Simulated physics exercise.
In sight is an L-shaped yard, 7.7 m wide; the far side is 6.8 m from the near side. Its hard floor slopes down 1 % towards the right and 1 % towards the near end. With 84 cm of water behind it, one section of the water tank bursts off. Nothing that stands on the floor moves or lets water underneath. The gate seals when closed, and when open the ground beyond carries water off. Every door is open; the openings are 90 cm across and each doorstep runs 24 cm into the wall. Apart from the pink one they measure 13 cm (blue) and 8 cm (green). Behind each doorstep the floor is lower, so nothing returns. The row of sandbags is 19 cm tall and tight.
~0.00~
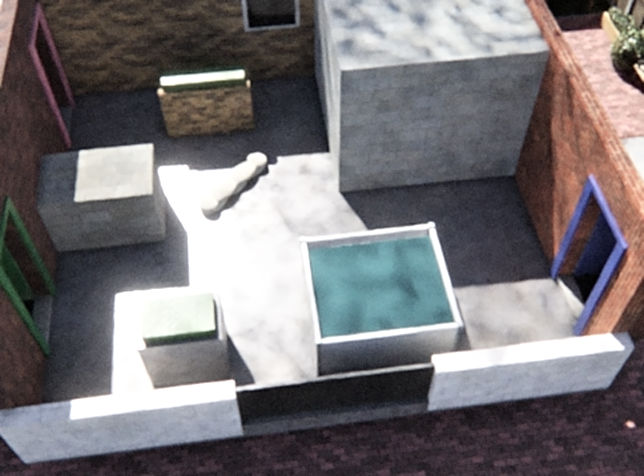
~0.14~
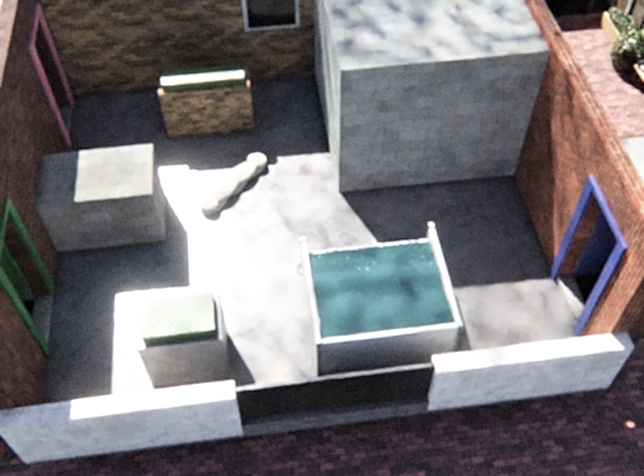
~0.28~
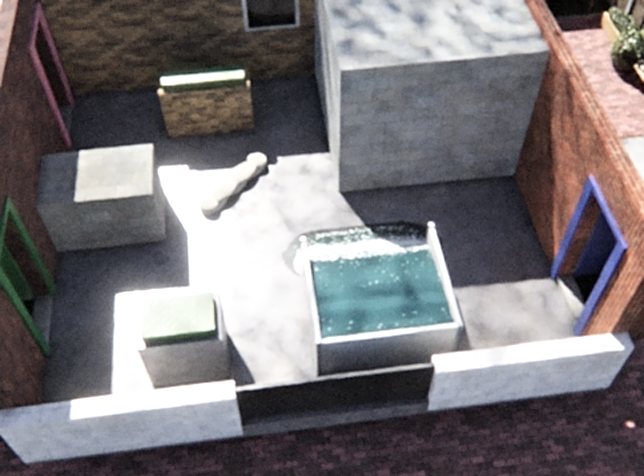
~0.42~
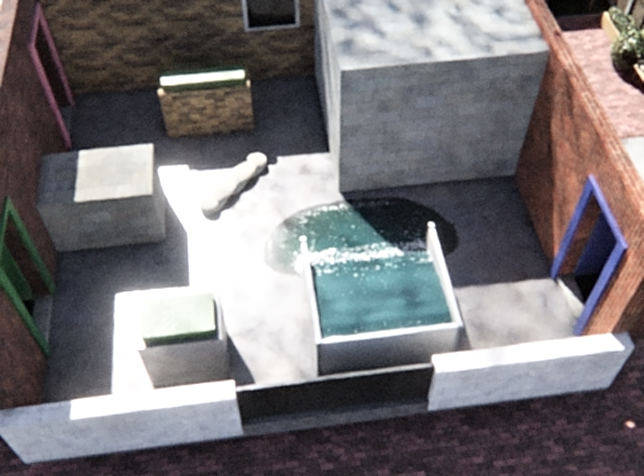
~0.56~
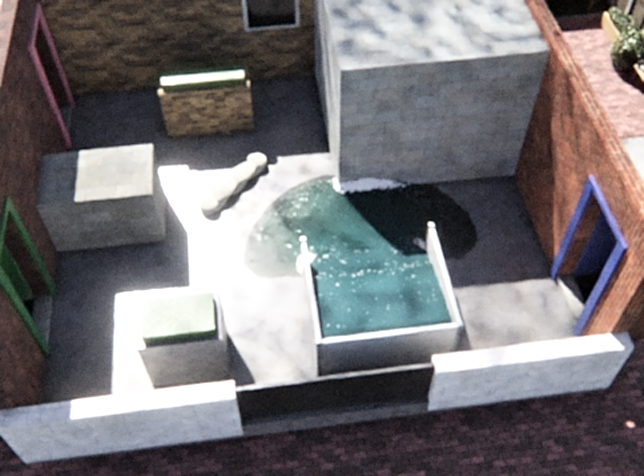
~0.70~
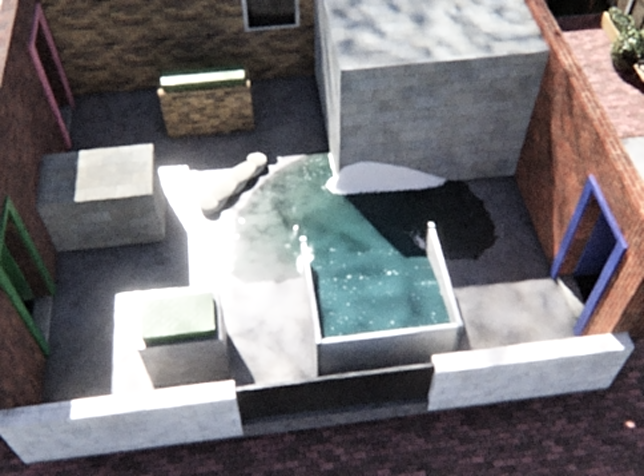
Water pours out through the tank's open far side and spreads across the yard floor.
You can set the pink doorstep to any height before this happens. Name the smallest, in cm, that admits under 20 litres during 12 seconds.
Close to 7 cm is just enough.
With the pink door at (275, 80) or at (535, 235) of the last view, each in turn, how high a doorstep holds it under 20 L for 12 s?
Roughly 24 and 18 cm.
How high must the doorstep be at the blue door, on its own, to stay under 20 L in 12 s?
About 11.0 cm at blue.
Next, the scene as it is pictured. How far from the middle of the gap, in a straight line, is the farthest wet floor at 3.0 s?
About 6.4 m.
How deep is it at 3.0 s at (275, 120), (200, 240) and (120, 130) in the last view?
In that order: 5, 5 and 2 cm.
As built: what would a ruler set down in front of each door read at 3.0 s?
Depths in cm: Blue 10, pink 0, green 0.
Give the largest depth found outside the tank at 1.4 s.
Roughly 50 cm.
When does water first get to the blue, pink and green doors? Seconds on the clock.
Arrival: Blue 2.0 s, pink 3.4 s, green 3.8 s.
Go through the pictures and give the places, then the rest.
In the first frame, the water tank at (378, 284) is whole and still, 84 cm deep; the pink door at (54, 83) is dry.
In the second frame, the front is at a hidden place, 0.3 m from the gap on the far side; 0.5 m2 of floor is wet, 84 cm left at the back.
In the third frame, the gap is on the far side, the front 0.8 m out at (318, 234); the back of the water tank holds 80 cm.
In the fourth frame, the gap is on the far side, the front 1.4 m out at (321, 208); the back of the water tank holds 73 cm.
In the fifth frame, water pours out on the far side and has run 2.0 m, to (316, 181); about 10 cm deep outside, 72 cm at the back.
In the sixth frame, the gap is on the far side, the front 2.6 m out at (312, 156); the back of the water tank holds 66 cm; the pink door at (54, 83), 6.2 m from the gap, is still 3.9 m from the nearest water.
After 1.4 s water covers 30 % of the floor, deepest (50 cm) near (367, 203); it has not reached the pink door.
After 3.0 s water covers 65 % of the floor, deepest (32 cm) near (582, 367); it has not reached the pink door.
After 12.0 s water covers 95 % of the floor, deepest (14 cm) near (319, 399); 3 cm at the pink door, 2 litres in over its 11 cm doorstep.
At the pink door as built, the water arrived by 3.5 s and peaked near 12 cm at 5.0 s.
With a doorstep of 6 cm, 31 litres would have come in within the 12 s; with 8 cm, 14 litres. So under 20 litres takes about 7 cm.
